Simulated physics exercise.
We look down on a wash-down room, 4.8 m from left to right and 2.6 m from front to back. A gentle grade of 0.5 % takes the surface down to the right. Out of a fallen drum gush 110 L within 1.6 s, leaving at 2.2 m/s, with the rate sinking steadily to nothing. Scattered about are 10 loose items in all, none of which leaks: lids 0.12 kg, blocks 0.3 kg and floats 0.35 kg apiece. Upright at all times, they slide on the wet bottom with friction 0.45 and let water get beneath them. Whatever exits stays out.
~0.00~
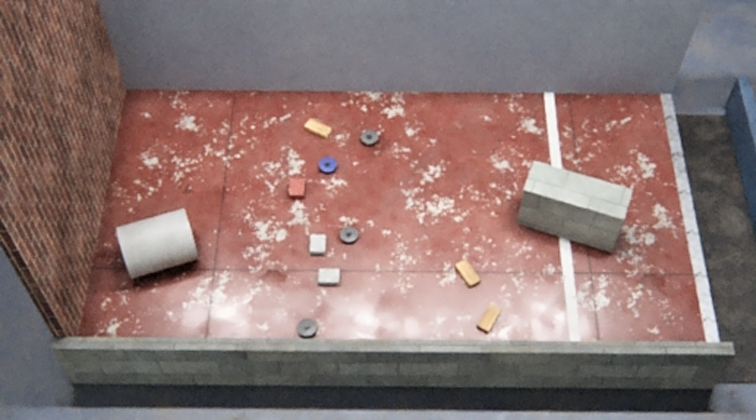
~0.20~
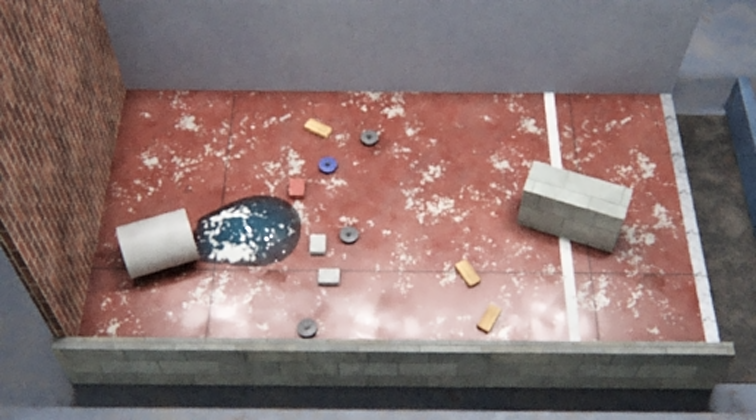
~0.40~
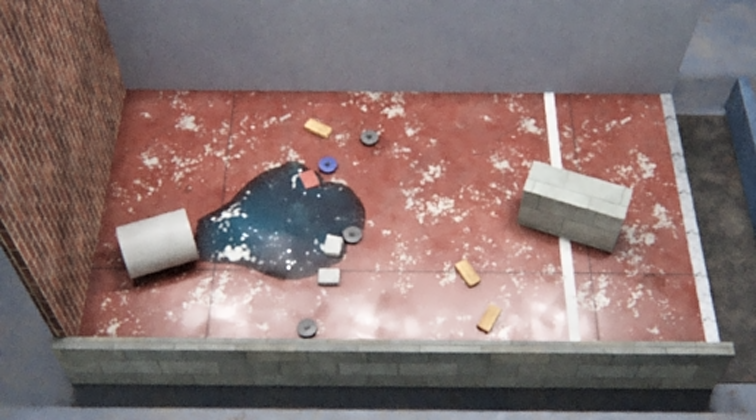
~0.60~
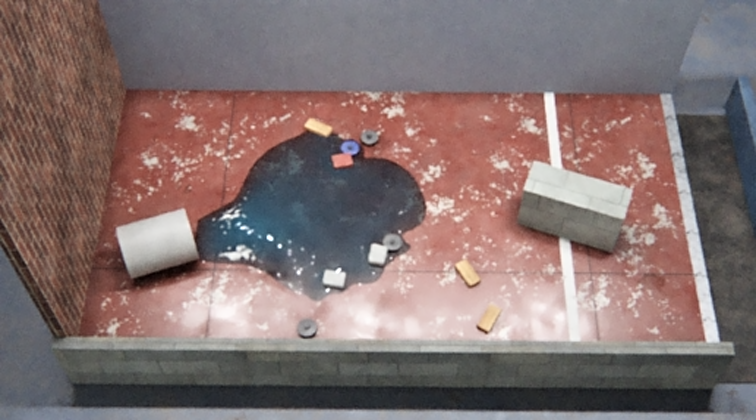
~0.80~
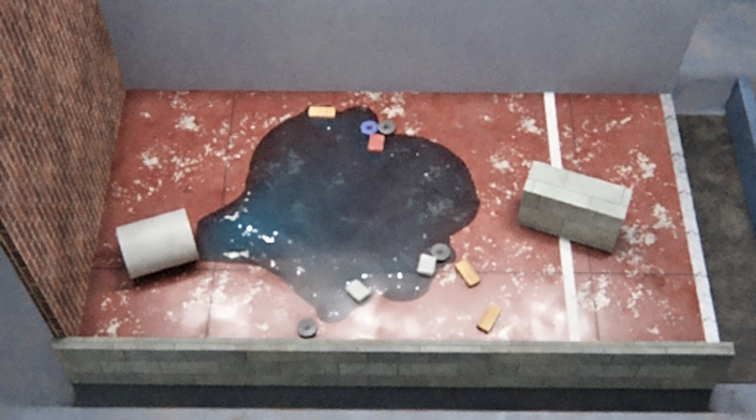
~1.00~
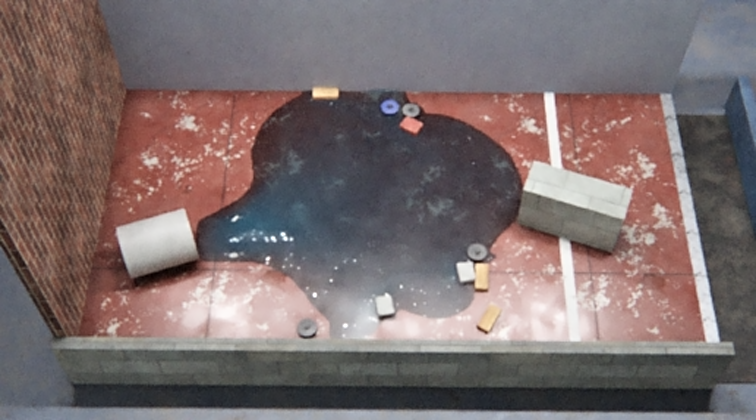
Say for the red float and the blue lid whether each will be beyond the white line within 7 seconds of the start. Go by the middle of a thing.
Lab note - red float goes beyond, blue lid goes beyond.
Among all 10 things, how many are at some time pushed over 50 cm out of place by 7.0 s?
I make it 8.
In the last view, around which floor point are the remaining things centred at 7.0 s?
The centre is close to (394, 247).
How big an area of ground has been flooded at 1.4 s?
Somewhere around 5.5 m2, roughly.
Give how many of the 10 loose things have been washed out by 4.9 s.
The number I get is 7.
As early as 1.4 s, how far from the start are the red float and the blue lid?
About 200 cm and 120 cm, respectively.
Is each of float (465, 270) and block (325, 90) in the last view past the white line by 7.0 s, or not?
First got there, second stayed back.
After 1.4 s the red float is near (481, 96), 1.9 m from its start, afloat; the blue lid is near (432, 93), 1.2 m from its start, afloat; 0 of 10 are over the mark; 5 afloat.
After 3.1 s the red float has gone out; the blue lid has gone out; 7 of 10 are over the mark; 1 afloat.
After 4.9 s the red float has gone out; the blue lid has gone out; 7 of 10 are over the mark; 0 afloat.
After 7.0 s the red float has gone out; the blue lid has gone out; 7 of 10 are over the mark; 0 afloat.
